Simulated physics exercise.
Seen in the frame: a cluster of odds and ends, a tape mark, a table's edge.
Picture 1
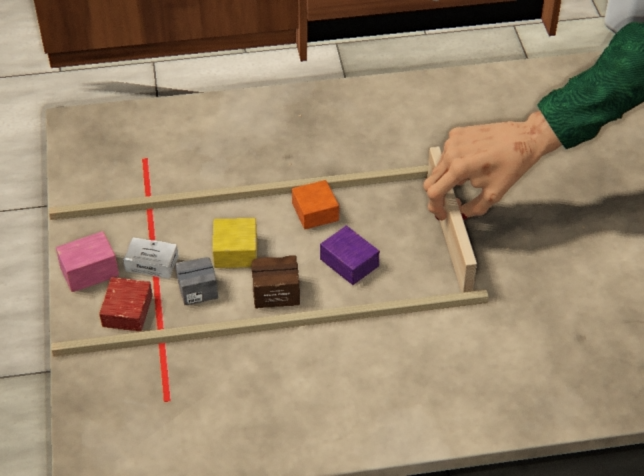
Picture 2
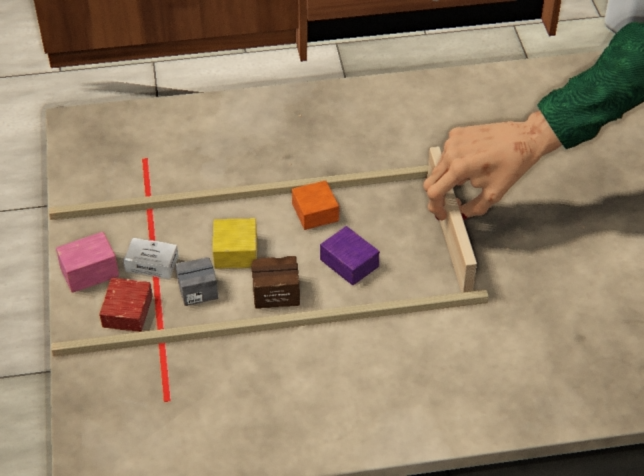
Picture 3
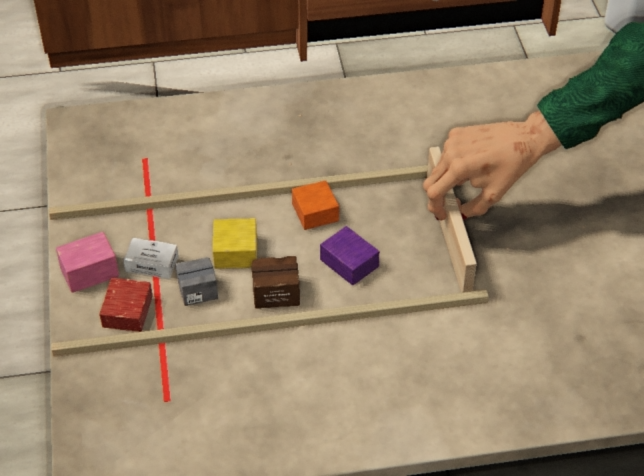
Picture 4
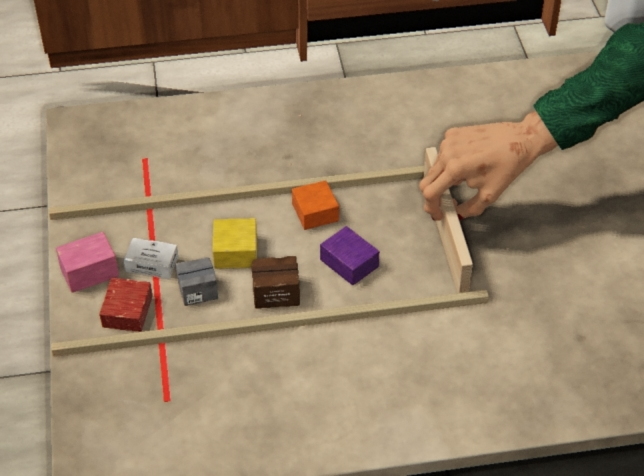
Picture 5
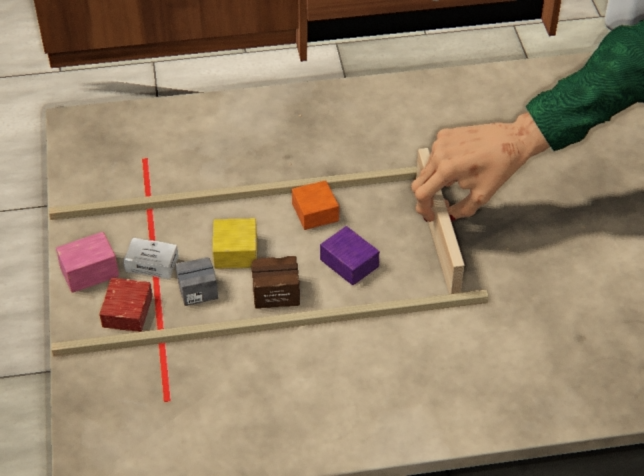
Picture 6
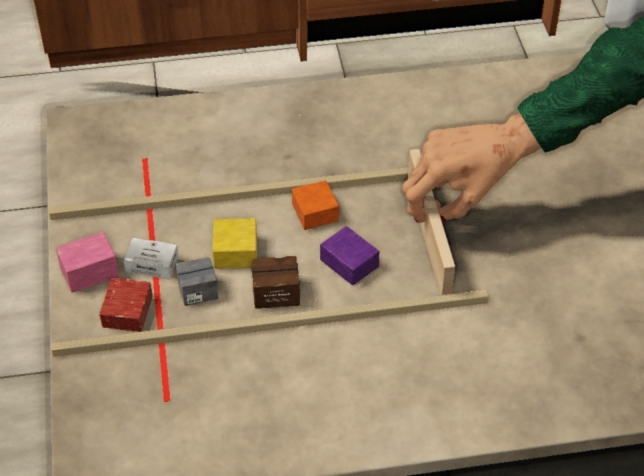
We see a hand in a green sleeve holding a wooden board upright at the right of a group of small colourful blocks and boxes; it then slides the board slightly left between two strips, while the blocks stay still.
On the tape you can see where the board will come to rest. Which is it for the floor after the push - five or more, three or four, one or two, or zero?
The number that tumble down is under three but above nil.
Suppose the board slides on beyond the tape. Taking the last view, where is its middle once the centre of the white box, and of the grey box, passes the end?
Its middle is about (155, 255) and about (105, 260).
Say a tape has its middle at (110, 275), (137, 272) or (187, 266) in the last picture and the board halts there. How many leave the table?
Tallies in the order asked: 3, 3, 1.
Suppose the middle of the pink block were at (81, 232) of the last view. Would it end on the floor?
Stays put.
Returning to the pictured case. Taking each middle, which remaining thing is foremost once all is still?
Result: White box.
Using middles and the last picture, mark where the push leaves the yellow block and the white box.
The yellow block ends at (94, 261) and the white box at (49, 275).
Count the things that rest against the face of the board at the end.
At rest, 3 are in contact.
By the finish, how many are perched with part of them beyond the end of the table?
The overhang total is 2.
A little later, none off yet; pink block at rest near (87, 262); red block at rest near (126, 305); white box at rest near (151, 258).
When it is over, the number that fall off is one or two; down, pink block.
